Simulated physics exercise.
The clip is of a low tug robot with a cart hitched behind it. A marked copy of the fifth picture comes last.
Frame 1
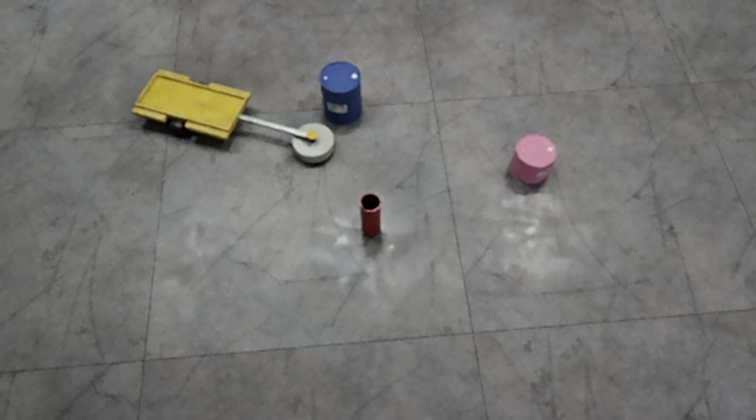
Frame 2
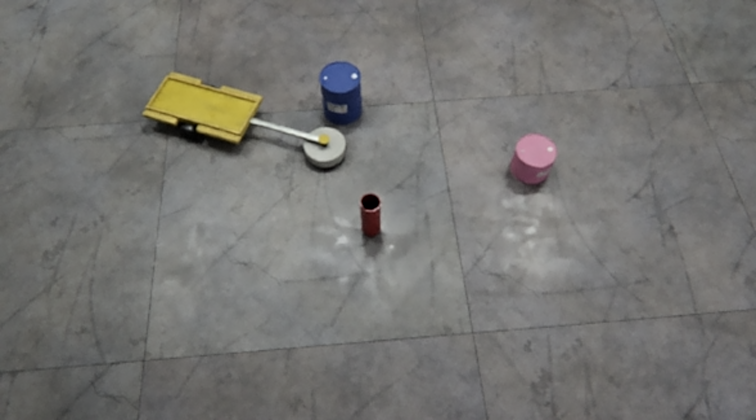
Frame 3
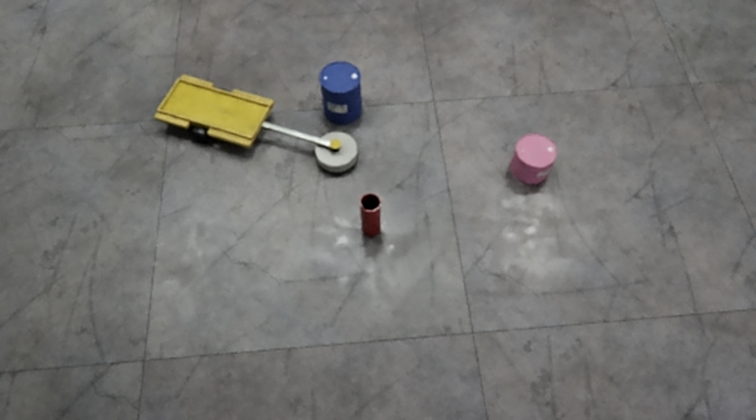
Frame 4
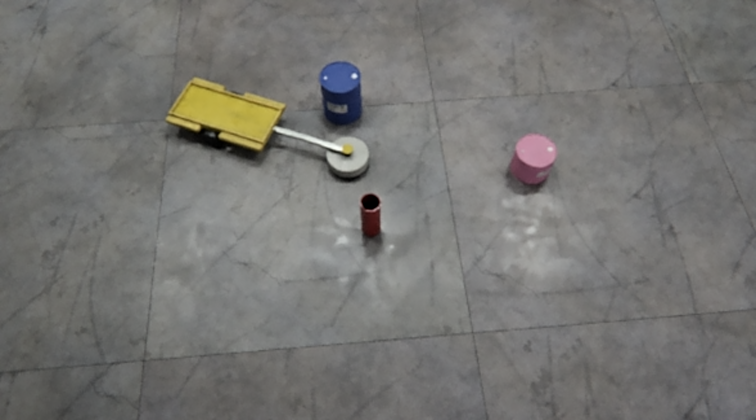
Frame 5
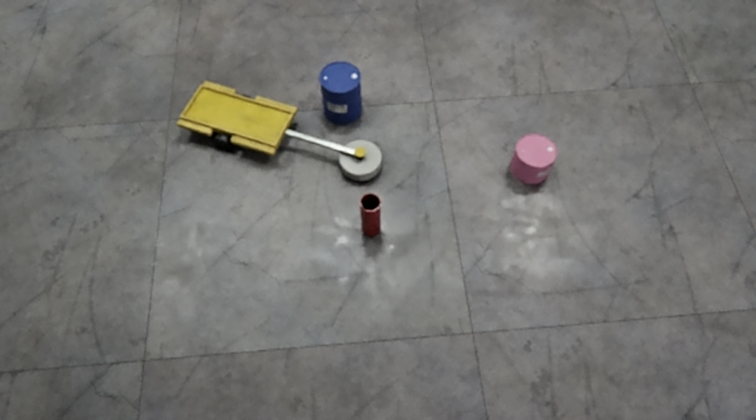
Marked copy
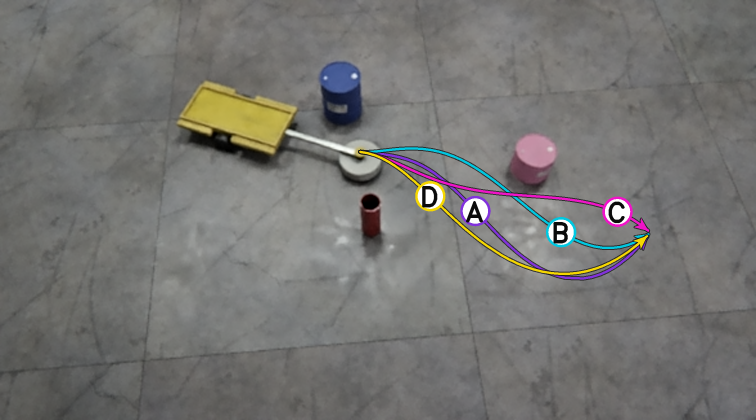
Yellow cart trailing behind a low round robot, both moving slowly right past a blue drum on a grey floor, near a red post and pink tub.
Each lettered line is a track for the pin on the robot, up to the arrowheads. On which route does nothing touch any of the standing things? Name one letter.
Line A does it.
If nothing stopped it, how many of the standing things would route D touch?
One.
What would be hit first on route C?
First the pink tub.
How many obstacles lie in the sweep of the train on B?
One.
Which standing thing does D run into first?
First the red post.
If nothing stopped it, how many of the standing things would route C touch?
It touches one.
On the marked copy, A from (360, 152) via (498, 235) to (648, 237); B from (360, 152) via (507, 191) to (648, 234); C from (360, 152) via (499, 193) to (648, 231); D from (360, 152) via (486, 245) to (647, 236).
Taking A. A third of the way, robot (463, 206), cart (339, 147).
Two thirds of the way, robot (562, 283), cart (436, 202).
When it is over, robot (646, 239), cart (502, 223); nothing has been touched.
As for the rest, B meets the blue drum; C meets the pink tub; D meets the red post.
